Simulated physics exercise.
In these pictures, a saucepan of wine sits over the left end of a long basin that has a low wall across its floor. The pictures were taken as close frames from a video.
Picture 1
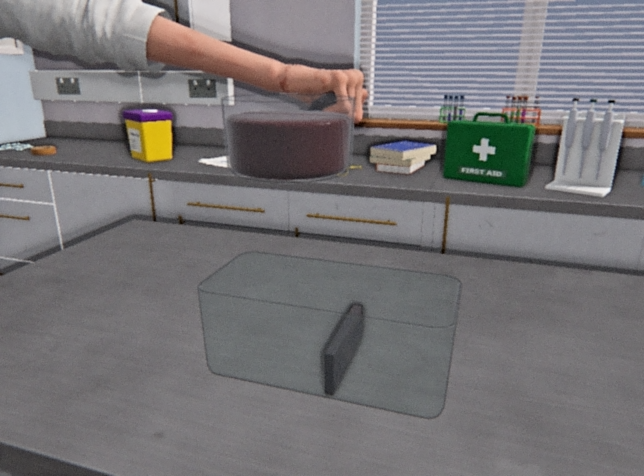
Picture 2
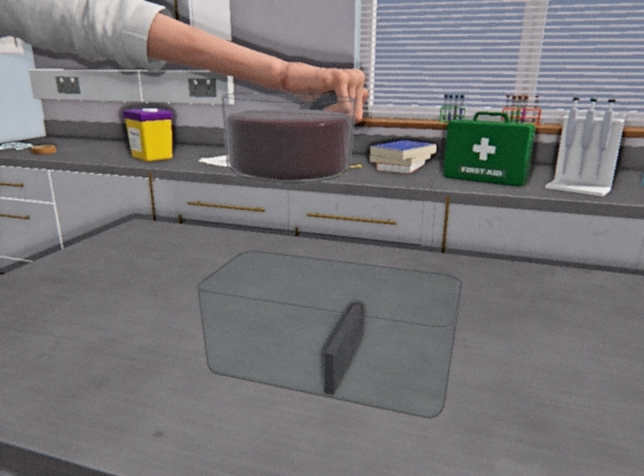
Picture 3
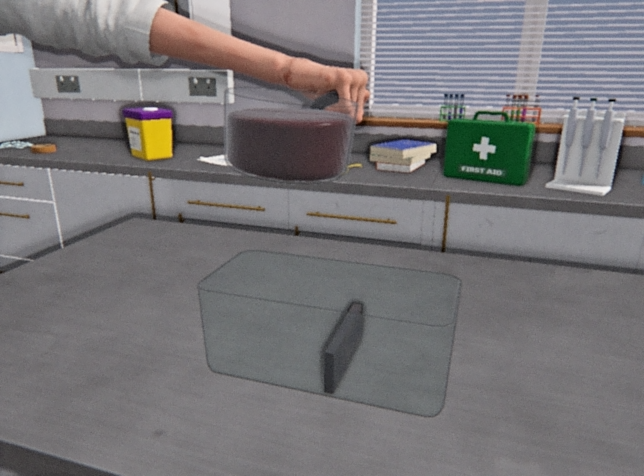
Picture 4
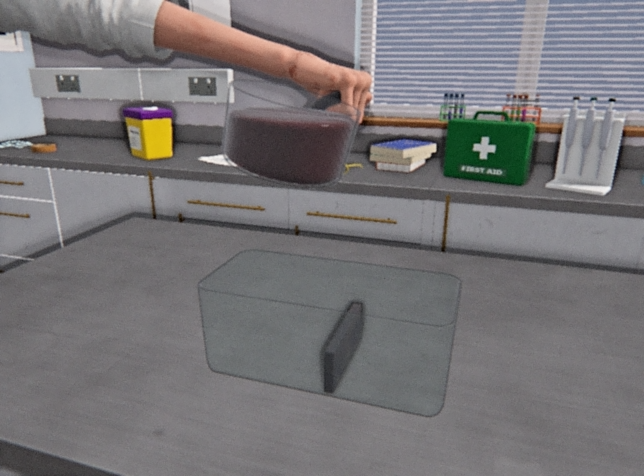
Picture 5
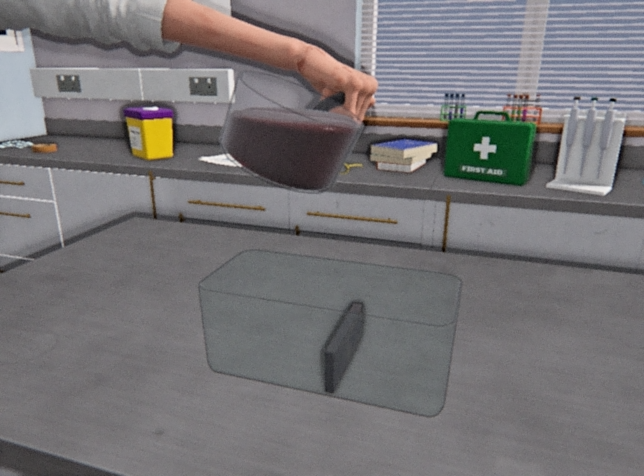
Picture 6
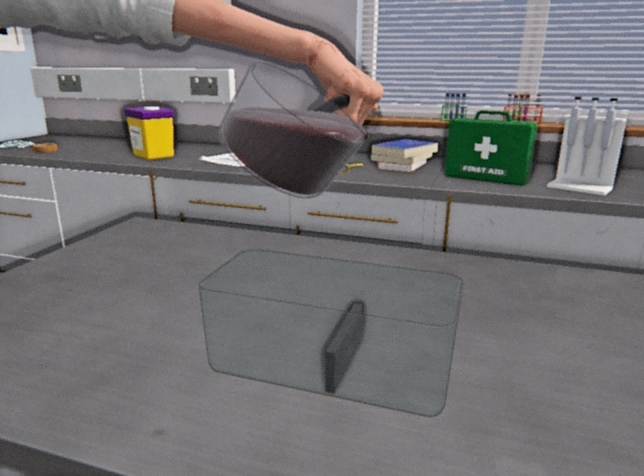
A hand reaching in from the upper left holds a clear round pan of dark red wine above a grey bench in a laboratory, seen from slightly above. Below sits a long transparent basin with a low dark wall across its floor, and behind are a yellow tub, books and a green first-aid case. The pan tilts slowly, then further, right side down, while the camera stays still.
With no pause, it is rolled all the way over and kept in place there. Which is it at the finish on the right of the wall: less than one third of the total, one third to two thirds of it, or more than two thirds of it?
At the finish the right of the wall has more than two thirds of the total.
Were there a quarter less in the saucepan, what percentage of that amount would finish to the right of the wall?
85 in a hundred.
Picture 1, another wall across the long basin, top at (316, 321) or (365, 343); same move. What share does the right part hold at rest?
Note: Roughly 85 % in case one, 55 % in case two.
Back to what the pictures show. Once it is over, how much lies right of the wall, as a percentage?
Close to 80 per cent.
A moment on, the saucepan is tipped on its side and 29 per cent is still to pour, 0 is left of the wall and 18 right of it.
Next, the saucepan is tipped right over and 6 per cent is still to pour, 4 is left of the wall and 67 right of it.
Then the saucepan is tipped right over and 1 per cent is still to pour, 9 is left of the wall and 78 right of it.
Later the saucepan is tipped right over and 0 per cent is still to pour, 14 is left of the wall and 79 right of it.
In the end 16 per cent lies left of the wall, 79 right of it and 6 outside.
